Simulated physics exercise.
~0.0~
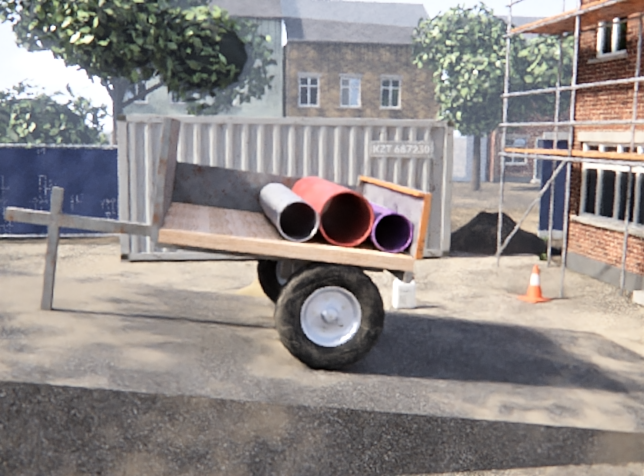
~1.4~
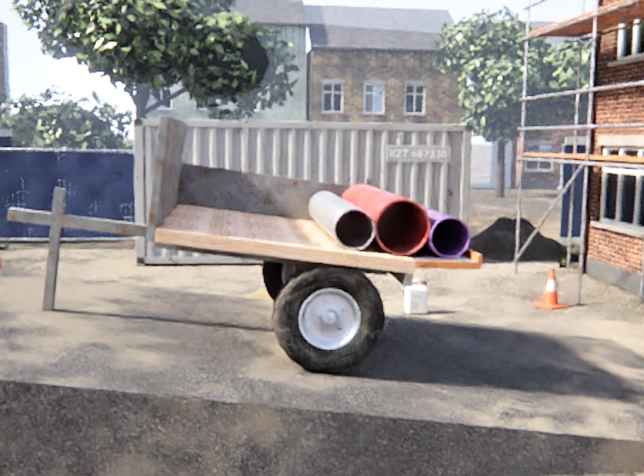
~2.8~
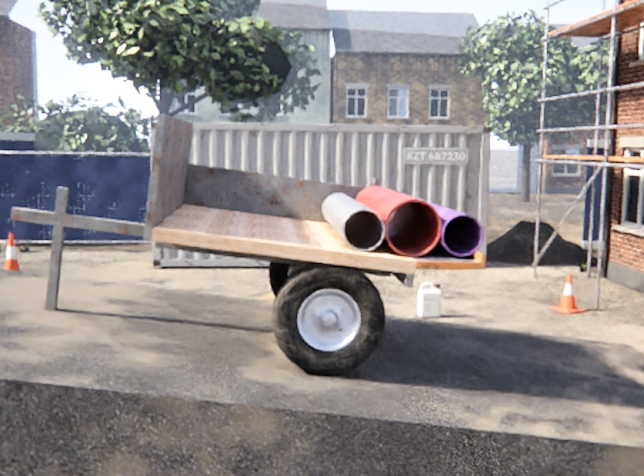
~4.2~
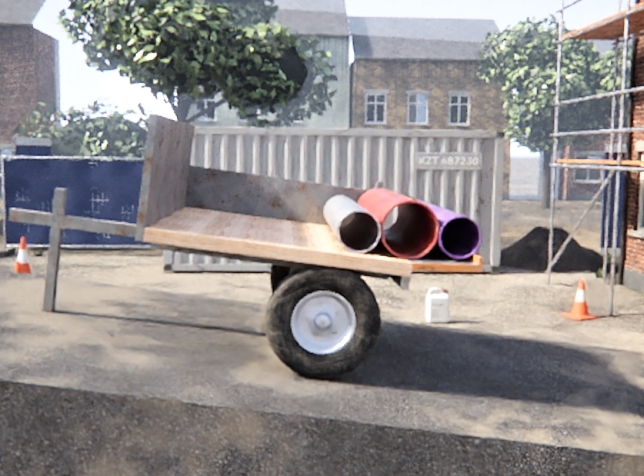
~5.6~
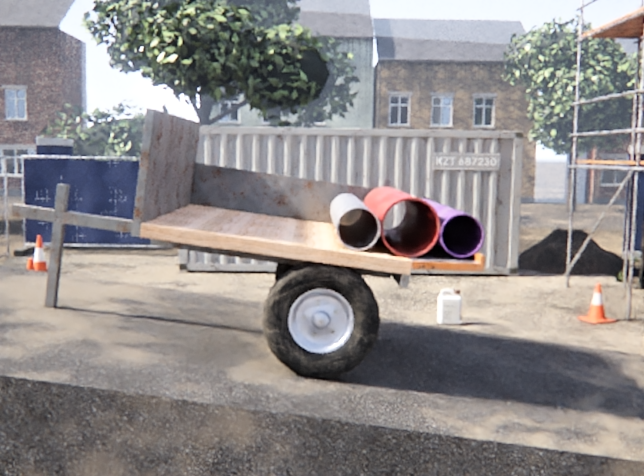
A wooden trailer with its near side open stands on a sloping building yard, seen side-on from a camera drifting slightly round it. Three hollow pipes, pale grey, red and purple, lie end-on against the orange-edged tailgate at the right. Behind are a ribbed container, trees, brick houses and scaffolding, with a white canister beyond the wheel. The tailgate swings down until nearly level with the bed, and the pipes roll right together. The purple one moves onto the lowered gate, with the red beside it. They settle in a row, and all remain aboard.
